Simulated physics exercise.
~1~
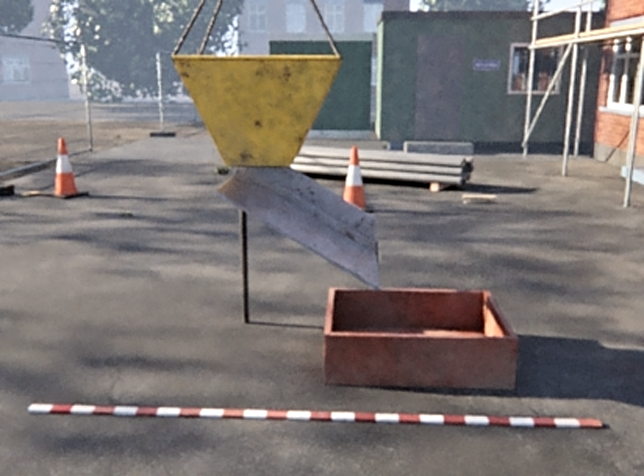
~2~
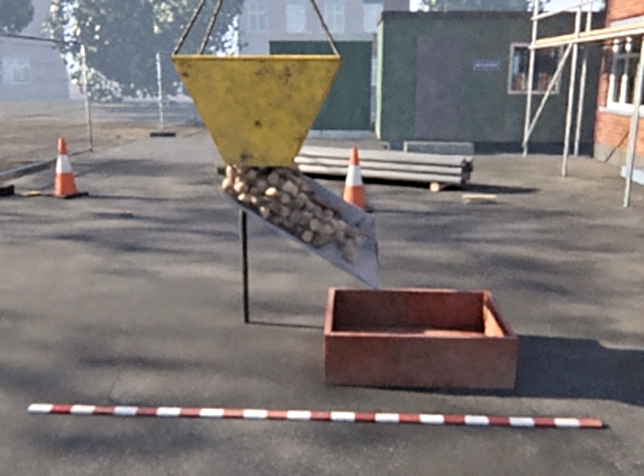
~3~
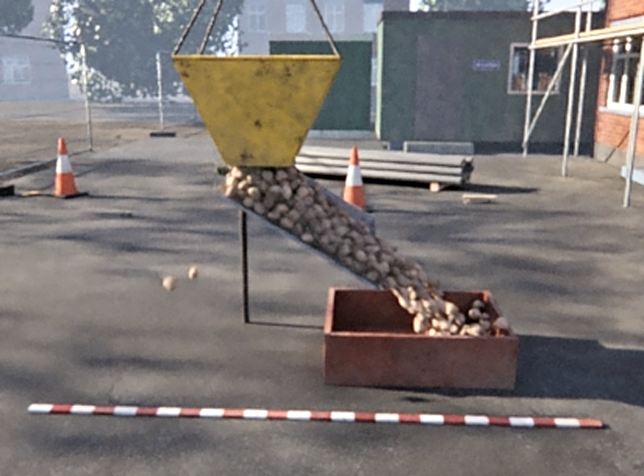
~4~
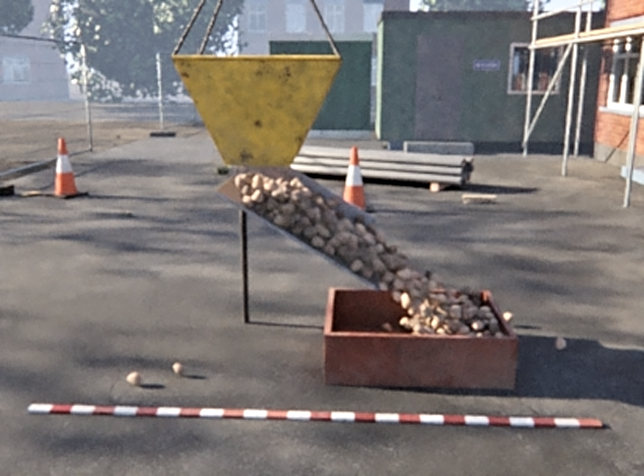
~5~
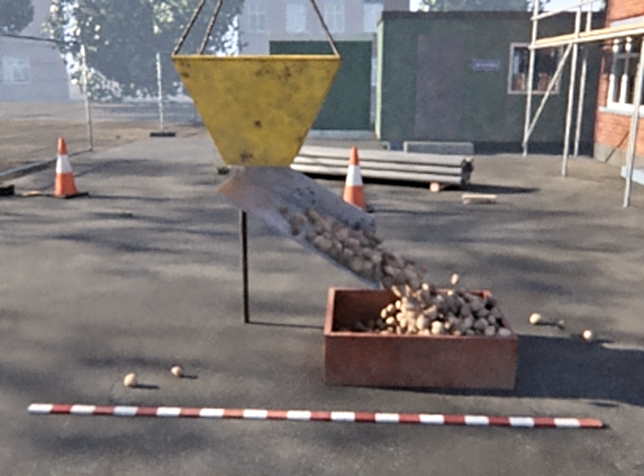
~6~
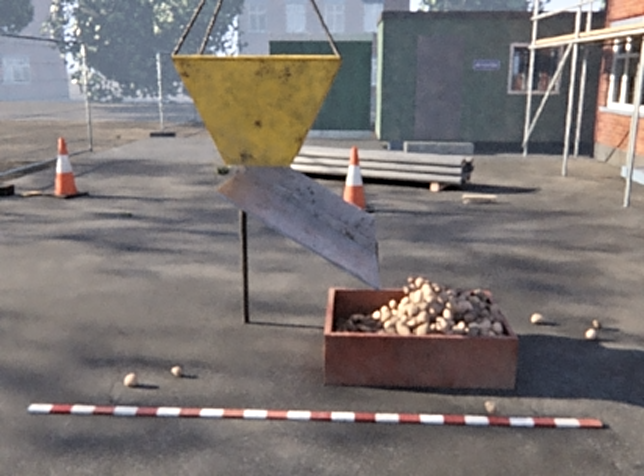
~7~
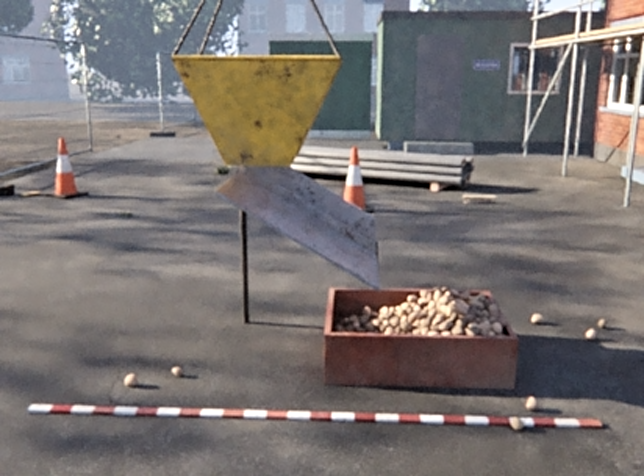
Yellow hopper releasing brown stones down a sloping steel chute into a reddish bin, heaping it full as a few scatter on the tarmac.
